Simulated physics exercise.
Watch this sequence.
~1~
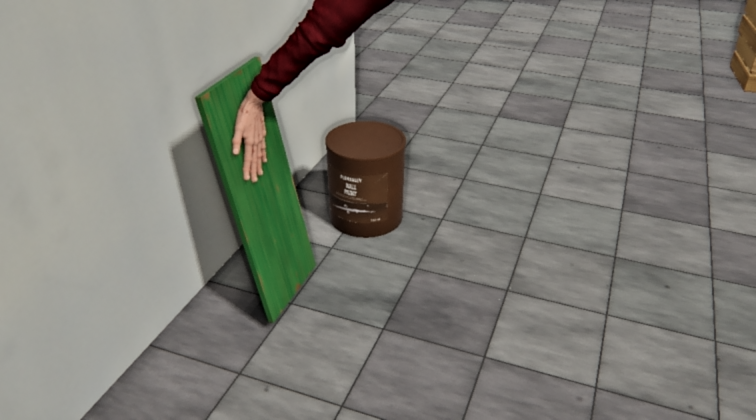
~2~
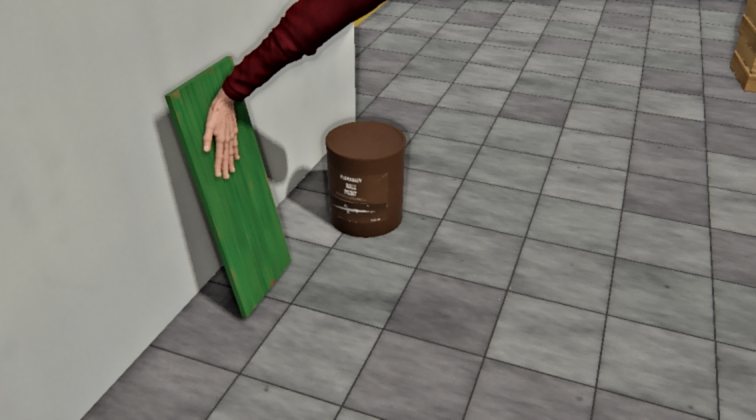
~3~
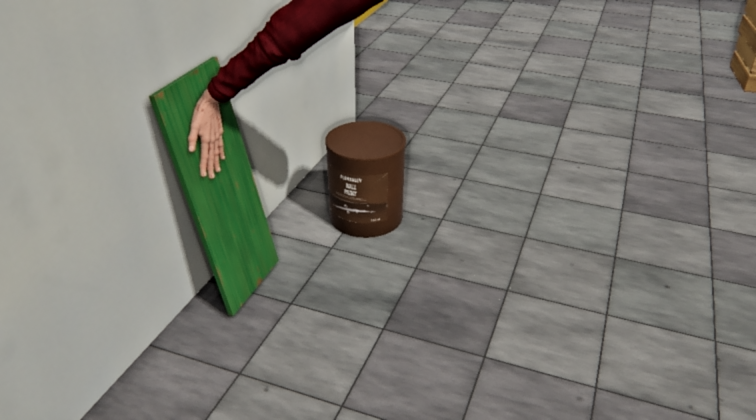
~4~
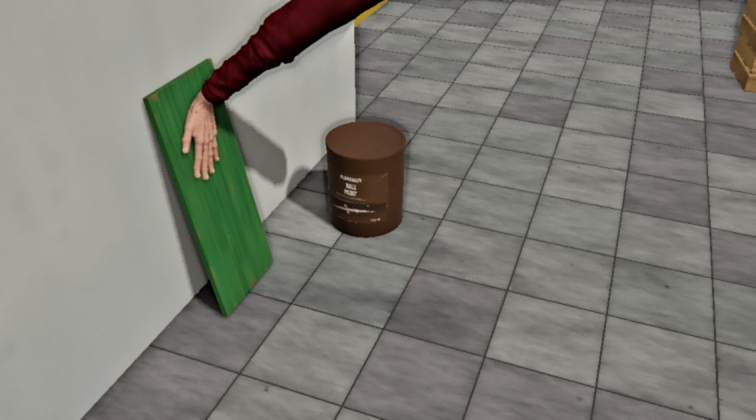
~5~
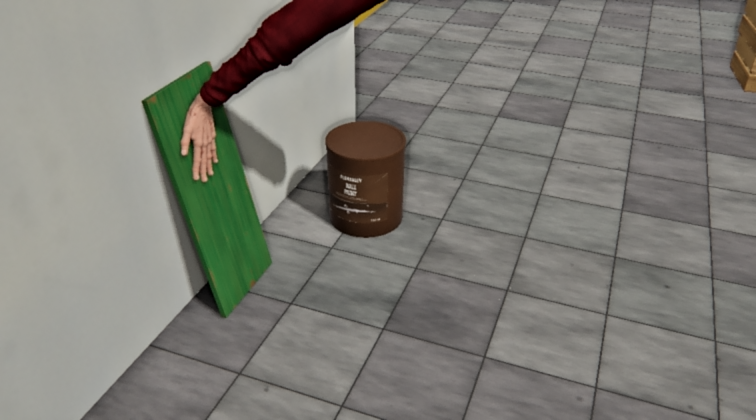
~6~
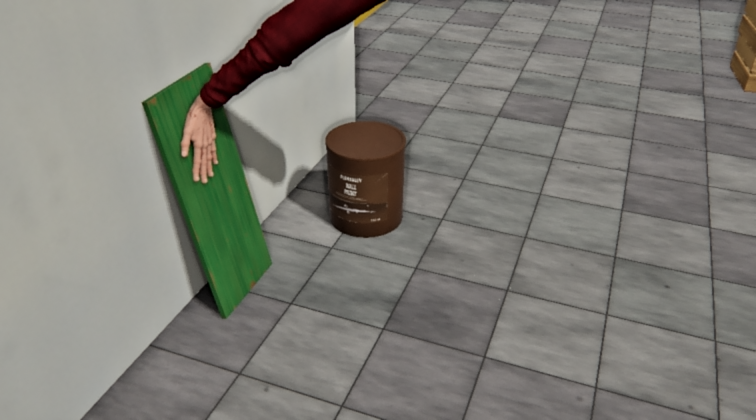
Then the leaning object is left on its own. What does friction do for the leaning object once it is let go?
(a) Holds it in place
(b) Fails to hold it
The answer is a.
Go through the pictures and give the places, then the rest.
The first frame shows on its way; green board (264, 194); brown pail (366, 179).
The second frame shows on its way; green board (237, 191); brown pail (366, 179).
The third frame shows on its way; green board (223, 190); brown pail (366, 179).
The fourth frame shows on its way; green board (218, 192); brown pail (366, 179).
The fifth frame shows leant on the wall, still held; green board (216, 193); brown pail (366, 179).
The sixth frame shows leant on the wall, still held; green board (216, 195); brown pail (366, 179).
Then, 0.80 s after the last picture, nothing has stirred.
Then, 1.90 s after the last picture, green board resting near (216, 195).
At rest, both in place. Seen from the same camera at the end, green board near (216, 195). The board stays up.
